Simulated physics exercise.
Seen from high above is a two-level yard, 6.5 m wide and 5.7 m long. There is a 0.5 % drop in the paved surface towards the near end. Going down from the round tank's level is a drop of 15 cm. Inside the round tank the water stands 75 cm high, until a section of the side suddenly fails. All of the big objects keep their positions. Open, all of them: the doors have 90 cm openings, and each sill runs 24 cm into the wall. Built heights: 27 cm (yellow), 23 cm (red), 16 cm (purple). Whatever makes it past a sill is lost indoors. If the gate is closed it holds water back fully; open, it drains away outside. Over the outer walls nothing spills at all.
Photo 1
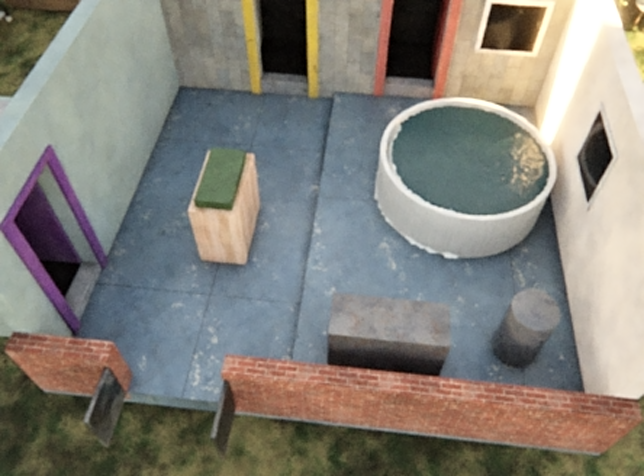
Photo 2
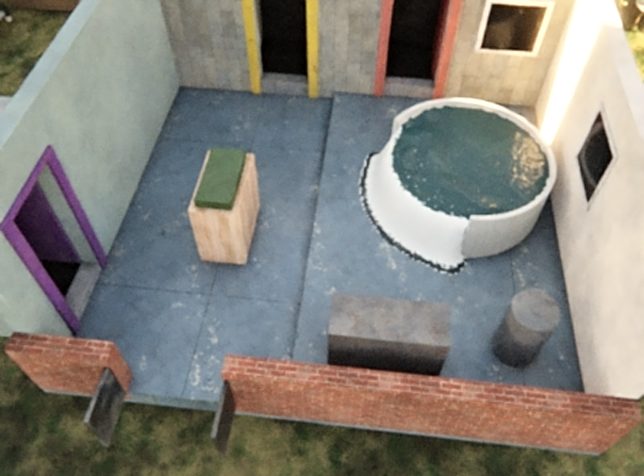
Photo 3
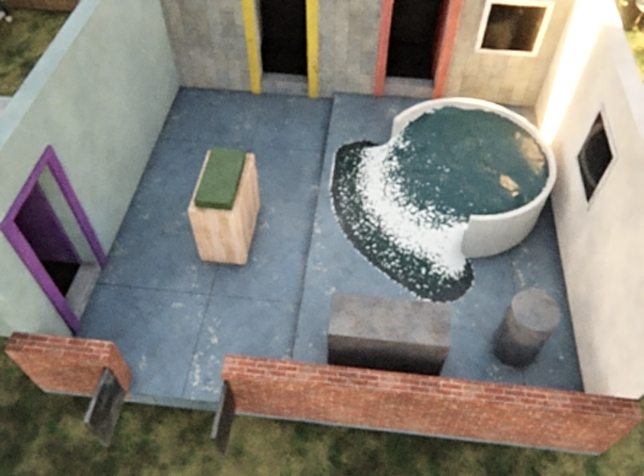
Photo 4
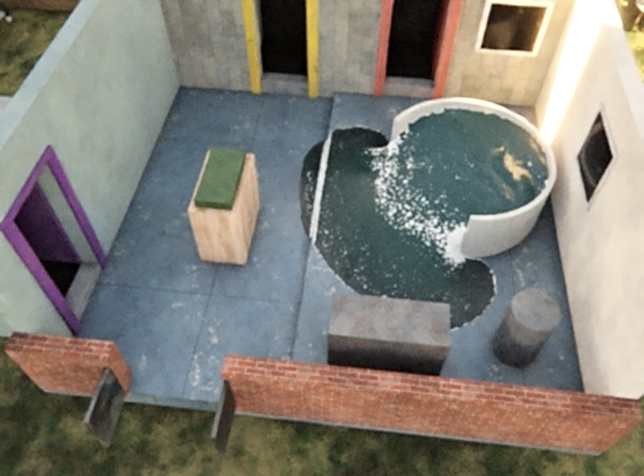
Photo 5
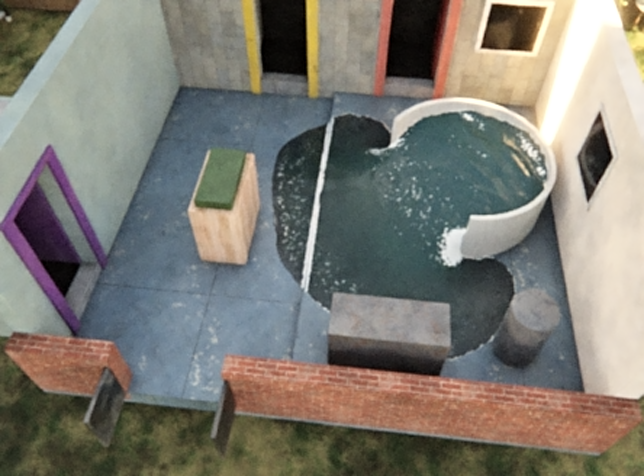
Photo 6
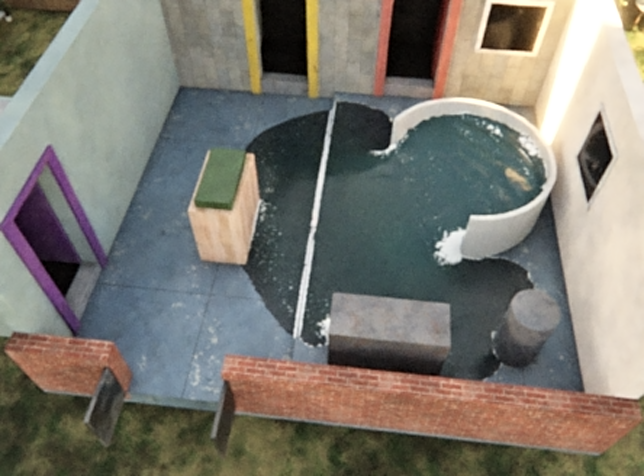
The video shows a walled yard with a round white tank whose near-left side opens, letting dark water pour out, spread across the paving, drop over a low step and reach the wooden block, grey block and cylinder.
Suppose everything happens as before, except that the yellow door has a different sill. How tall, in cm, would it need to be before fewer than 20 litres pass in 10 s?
I would say roughly 11 cm.
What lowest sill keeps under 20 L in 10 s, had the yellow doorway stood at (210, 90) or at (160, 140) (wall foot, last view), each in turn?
You'd want about 17 cm there first, then about 19 cm.
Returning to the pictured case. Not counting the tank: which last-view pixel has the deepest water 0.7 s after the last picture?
Around pixel (265, 227).
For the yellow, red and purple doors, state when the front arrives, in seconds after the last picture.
Arrival: Yellow 0.3 s, red 0.9 s, purple 1.4 s.
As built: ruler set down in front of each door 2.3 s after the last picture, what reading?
The yellow door has 2 cm, the red door 1 cm and the purple door 22 cm.
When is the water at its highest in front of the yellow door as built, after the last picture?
5.5 s.
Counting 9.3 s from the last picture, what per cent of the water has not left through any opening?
I'd put it at about 66 per cent.
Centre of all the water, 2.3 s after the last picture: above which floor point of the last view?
Centre of the water: Approx. (297, 231) px.
Then, 0.7 s after the last picture water covers 60 % of the floor, deepest (40 cm) near (265, 227); 8 cm at the yellow door, 0 litres in over its 27 cm sill.
Then, 2.3 s after the last picture water covers 75 % of the floor, deepest (31 cm) near (62, 365); 2 cm at the yellow door, 0 litres in over its 27 cm sill.
Then, 9.3 s after the last picture water covers 90 % of the floor, deepest (14 cm) near (110, 252); 13 cm at the yellow door, 0 litres in over its 27 cm sill.
At the yellow door as built, the water peaked near 18 cm, 5.7 s after the last picture.
Run again over the same 10 s with other heights there, 38 litres in over 9 cm, 12 litres over 12 cm. The limit of 20 litres is kept from about 11 cm up.
